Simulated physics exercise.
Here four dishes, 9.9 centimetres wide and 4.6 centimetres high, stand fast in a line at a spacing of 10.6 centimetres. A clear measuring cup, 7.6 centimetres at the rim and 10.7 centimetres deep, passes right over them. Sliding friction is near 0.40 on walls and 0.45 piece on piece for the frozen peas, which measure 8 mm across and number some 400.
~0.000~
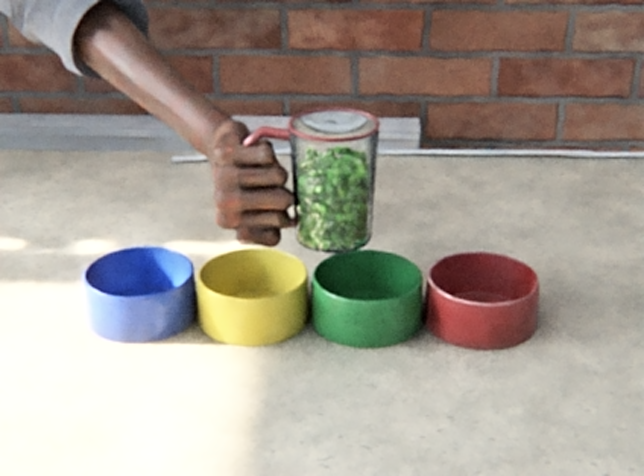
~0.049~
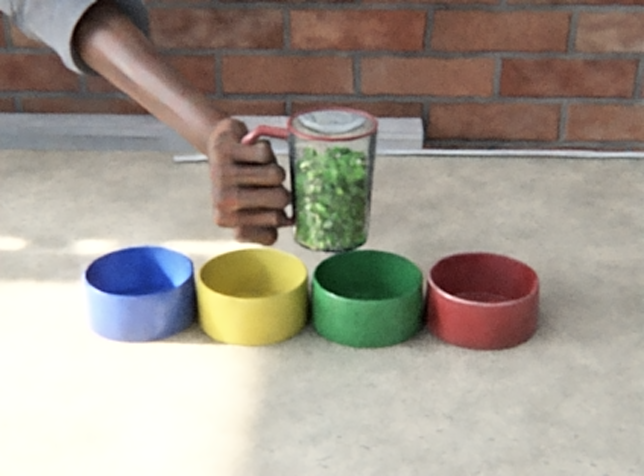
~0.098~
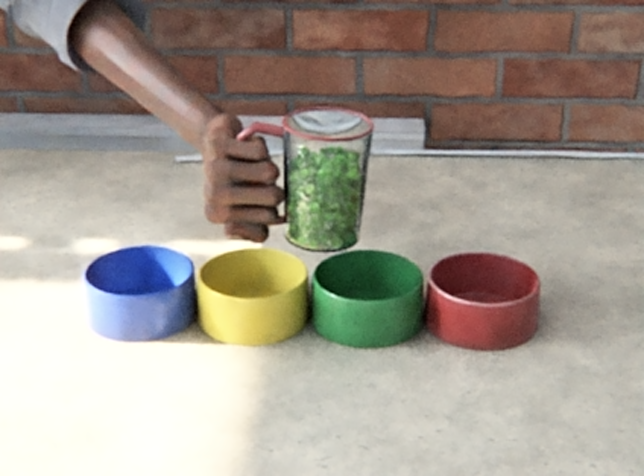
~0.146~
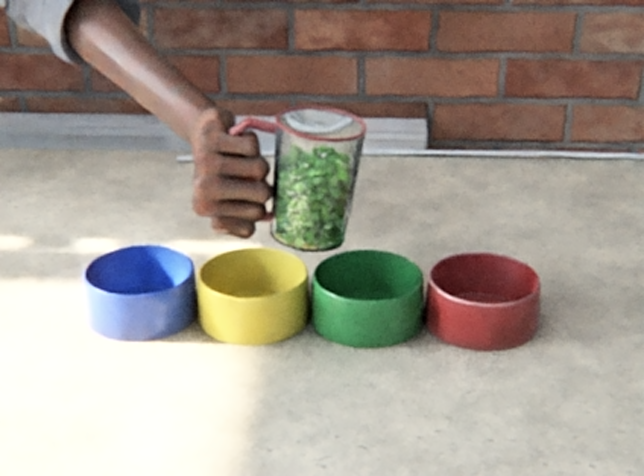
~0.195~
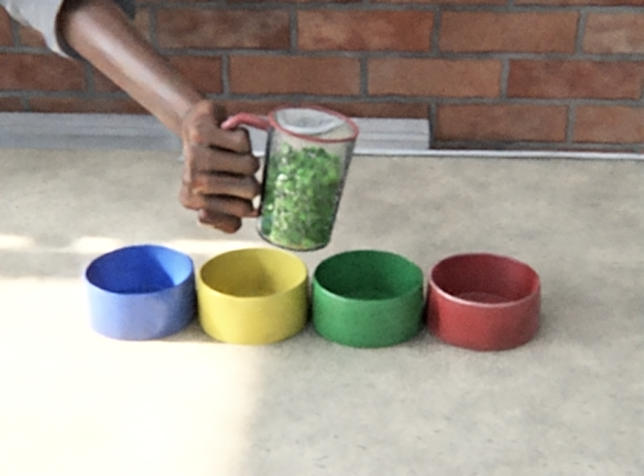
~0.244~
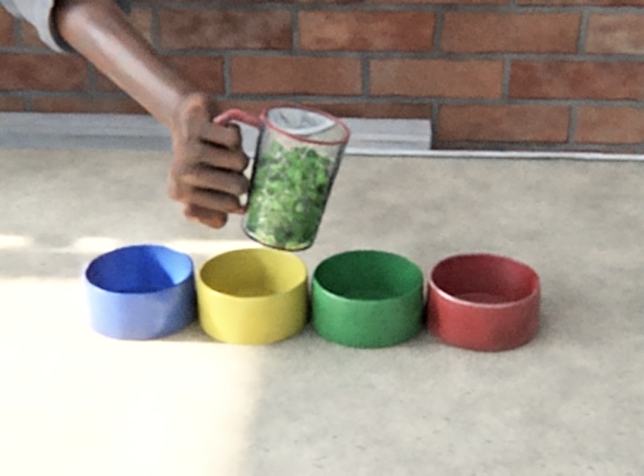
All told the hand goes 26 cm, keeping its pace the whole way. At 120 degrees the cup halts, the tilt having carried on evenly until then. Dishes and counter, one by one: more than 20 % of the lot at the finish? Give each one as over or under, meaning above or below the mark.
Red: Under, blue: Over, green: Under, yellow: Under, counter: Under.
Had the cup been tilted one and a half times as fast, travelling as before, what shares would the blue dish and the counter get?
Blue 90; counter 0.
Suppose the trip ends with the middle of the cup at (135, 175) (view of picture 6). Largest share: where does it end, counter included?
Yellow.
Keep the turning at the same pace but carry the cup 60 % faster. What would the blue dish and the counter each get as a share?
Blue: 100; counter: 0.
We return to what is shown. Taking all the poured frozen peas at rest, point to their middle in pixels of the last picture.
Look around (141, 289) in the last picture.
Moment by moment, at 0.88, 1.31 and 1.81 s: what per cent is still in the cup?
Around 100 per cent at the first moment, 100 at the second and 15 at the third.
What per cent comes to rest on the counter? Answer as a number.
0 per cent.
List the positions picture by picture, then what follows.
In the first frame, cup at (334, 181), tilt 0 degrees, lip at (378, 125), moved 0.0 cm; middle of the pieces at (332, 197); red dish at (483, 277); green dish at (367, 275); yellow dish at (253, 273); blue dish at (139, 271).
In the second frame, cup at (332, 181), tilt 1 degrees, lip at (377, 125), moved 0.2 cm; middle of the pieces at (329, 197).
In the third frame, cup at (325, 181), tilt 3 degrees, lip at (372, 126), moved 0.8 cm; middle of the pieces at (322, 196).
In the fourth frame, cup at (315, 180), tilt 7 degrees, lip at (365, 129), moved 1.7 cm; middle of the pieces at (310, 196).
In the fifth frame, cup at (303, 180), tilt 11 degrees, lip at (357, 132), moved 2.7 cm; middle of the pieces at (298, 195).
In the sixth frame, cup at (292, 179), tilt 14 degrees, lip at (349, 135), moved 3.7 cm; middle of the pieces at (286, 194); red dish at (484, 278); green dish at (368, 275); yellow dish at (253, 272); blue dish at (139, 269). The cup turns about 80 degrees a second and travels 20 cm a second.
After 0.88 s, tilt 64 degrees; cup holds 100 %.
After 1.31 s, tilt 97 degrees; cup holds 100 %.
After 1.81 s, tilt 120 degrees; cup holds 15 %, blue 85 %.
At rest (2.4 s), red 0 %, blue 100 %, green 0 %, yellow 0 %, counter 0 %.
